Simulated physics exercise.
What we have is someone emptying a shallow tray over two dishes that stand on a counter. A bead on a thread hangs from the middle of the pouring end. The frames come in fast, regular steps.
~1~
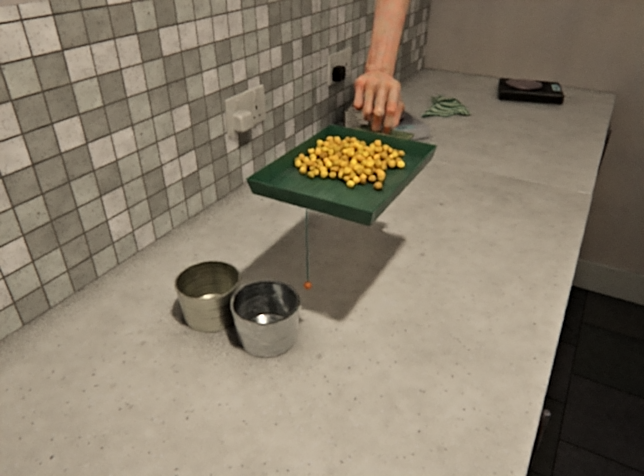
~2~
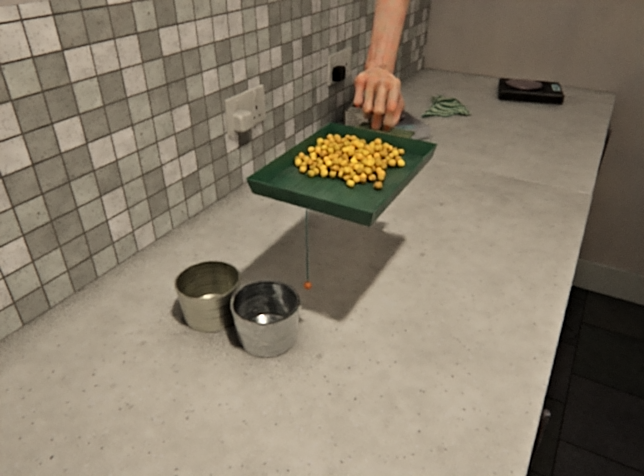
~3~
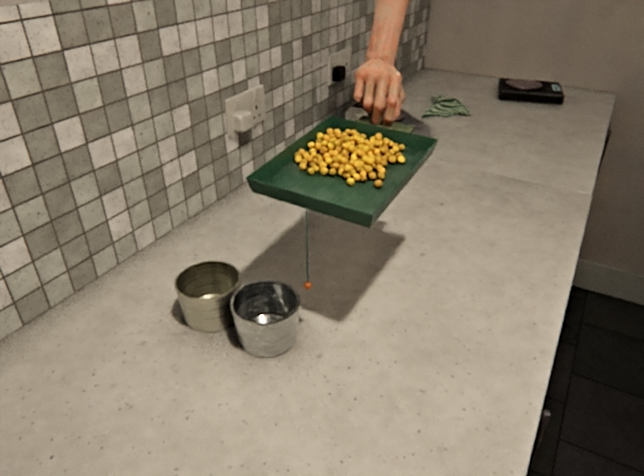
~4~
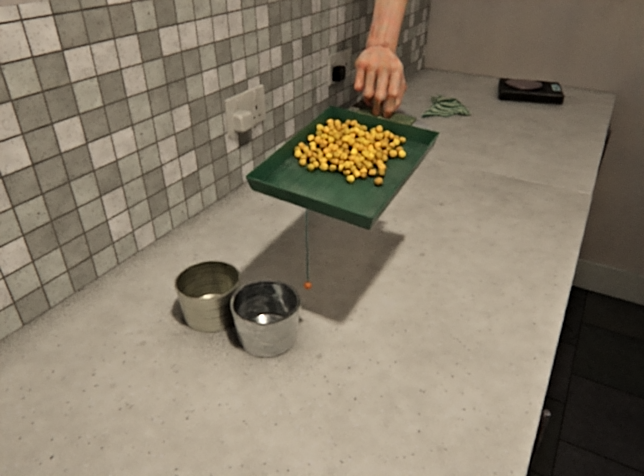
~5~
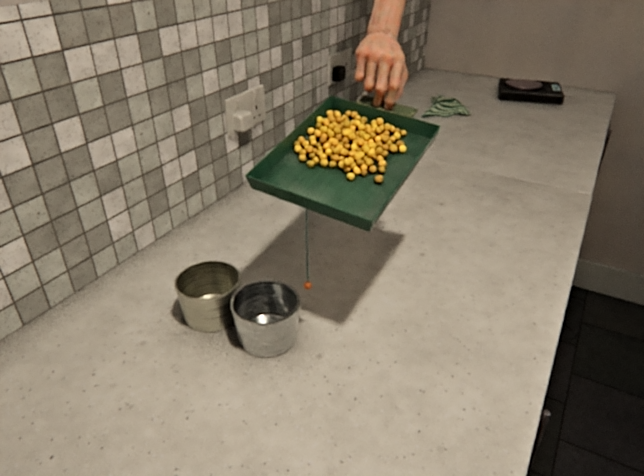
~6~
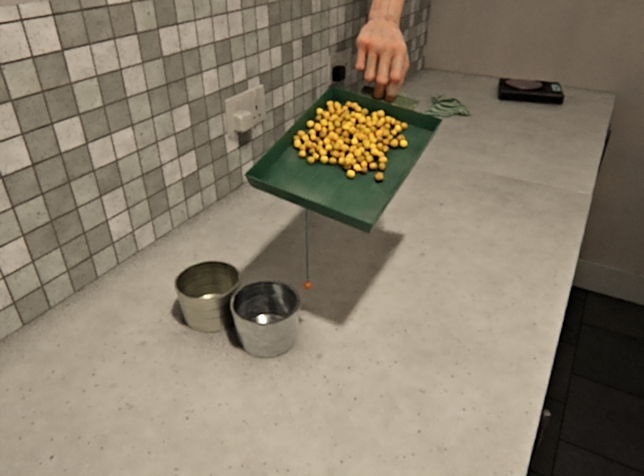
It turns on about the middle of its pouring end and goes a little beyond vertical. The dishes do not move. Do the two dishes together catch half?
Caught overall: Under half.
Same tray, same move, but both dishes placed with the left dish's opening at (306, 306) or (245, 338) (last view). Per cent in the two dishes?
About 70 and 0 per cent.
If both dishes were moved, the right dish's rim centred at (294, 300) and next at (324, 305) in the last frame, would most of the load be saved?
The first try: The smaller part. The second: Less than half.
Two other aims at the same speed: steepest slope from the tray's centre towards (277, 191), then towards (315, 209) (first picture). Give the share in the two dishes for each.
About 60 and 30 per cent.
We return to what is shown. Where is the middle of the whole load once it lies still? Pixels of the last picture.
Roughly at (348, 367).
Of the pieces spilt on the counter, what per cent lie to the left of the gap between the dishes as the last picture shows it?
Close to 0 per cent.
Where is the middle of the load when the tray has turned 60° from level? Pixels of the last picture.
Roughly at (346, 180).
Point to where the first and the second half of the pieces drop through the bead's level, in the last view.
First near (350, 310), later near (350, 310).
Soon after the last picture, tray tipped steeply; nearly all on the tray; a stray few outside both; a stray few in the air.
A little later, tray tipped right over; nearly all on the tray; a small part outside both; a stray few in the air.
Later still, tray tipped past a quarter turn; all outside both.
At rest, tray tipped past a quarter turn; none in the right dish; none in the left dish; all outside both.
